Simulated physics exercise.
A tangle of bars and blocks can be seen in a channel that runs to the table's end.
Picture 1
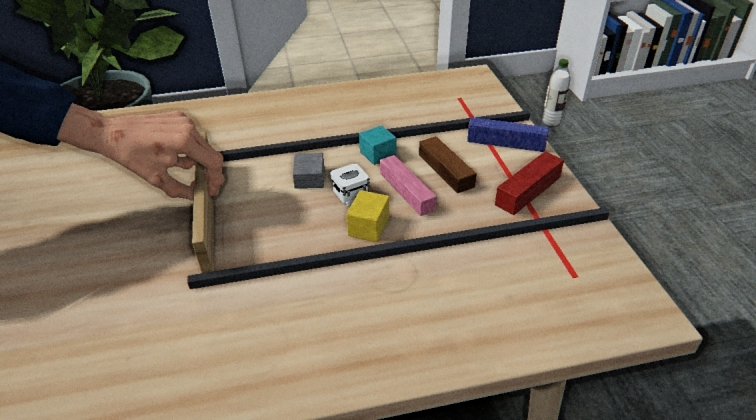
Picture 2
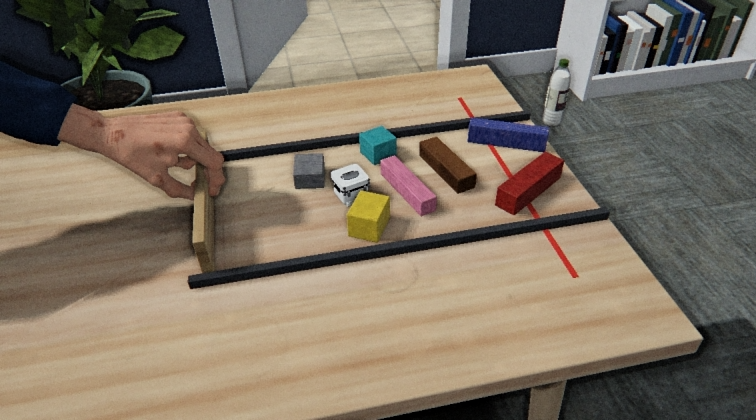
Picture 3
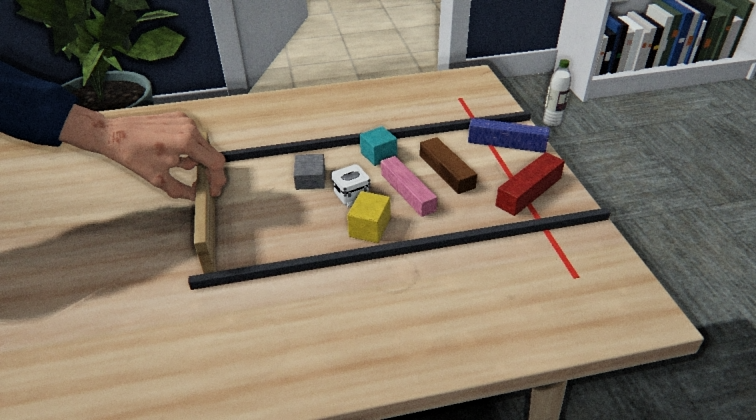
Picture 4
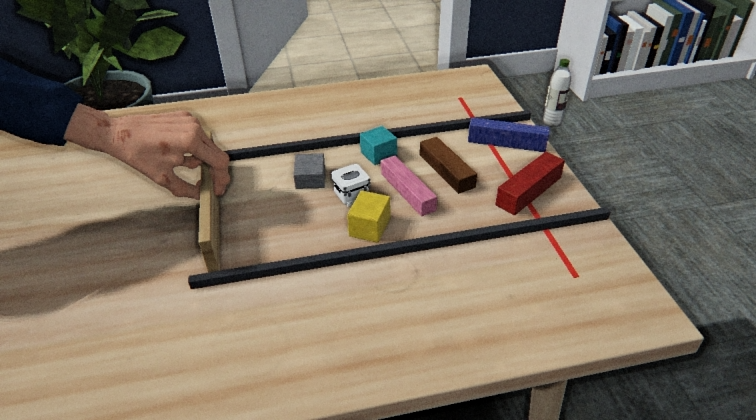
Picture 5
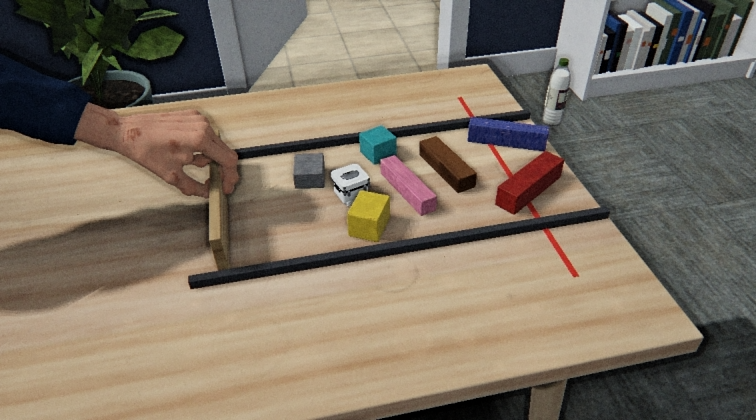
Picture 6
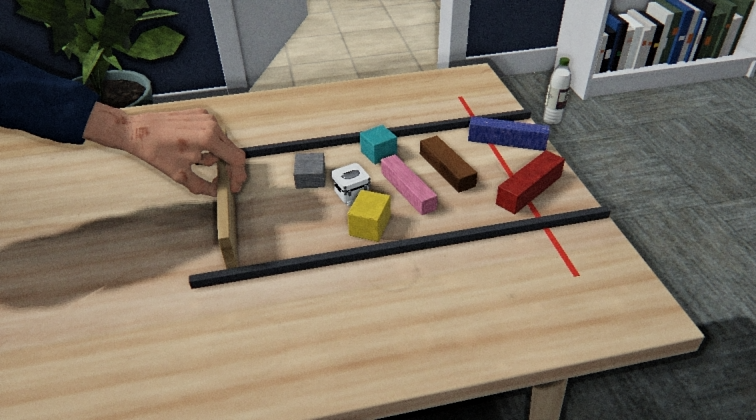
A hand slides a wooden board slightly right toward still, scattered blocks and bars.
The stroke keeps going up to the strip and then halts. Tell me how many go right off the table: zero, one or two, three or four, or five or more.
The number going over the edge will be one or at most two.
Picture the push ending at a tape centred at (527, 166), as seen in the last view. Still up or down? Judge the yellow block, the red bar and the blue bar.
The yellow block does not fall; the red bar drops off; the blue bar drops off.
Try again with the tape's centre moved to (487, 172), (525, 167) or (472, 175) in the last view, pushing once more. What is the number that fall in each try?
So, one try after another, the floor gets 0, then 3, then 0.
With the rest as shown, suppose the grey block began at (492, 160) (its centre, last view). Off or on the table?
From that start it falls away.
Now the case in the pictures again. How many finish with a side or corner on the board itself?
That number would be 4.
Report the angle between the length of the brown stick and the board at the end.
It sits some 0° out of line.
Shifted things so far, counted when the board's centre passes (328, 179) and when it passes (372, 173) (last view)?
Counts: 1 / 5.
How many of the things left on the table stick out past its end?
That adds up to 2.
Soon after, none off yet; blue bar at rest near (508, 133); red bar at rest near (531, 181); brown stick at rest near (447, 163).
After that, none off yet; blue bar at rest near (508, 133); red bar at rest near (531, 181); brown stick moving near (453, 163).
And then, none off yet; blue bar displaced a little near (514, 128); red bar displaced a little near (551, 183); brown stick displaced about its own width near (518, 155).
In the end, the number that fall off is one or two; gone, blue bar.
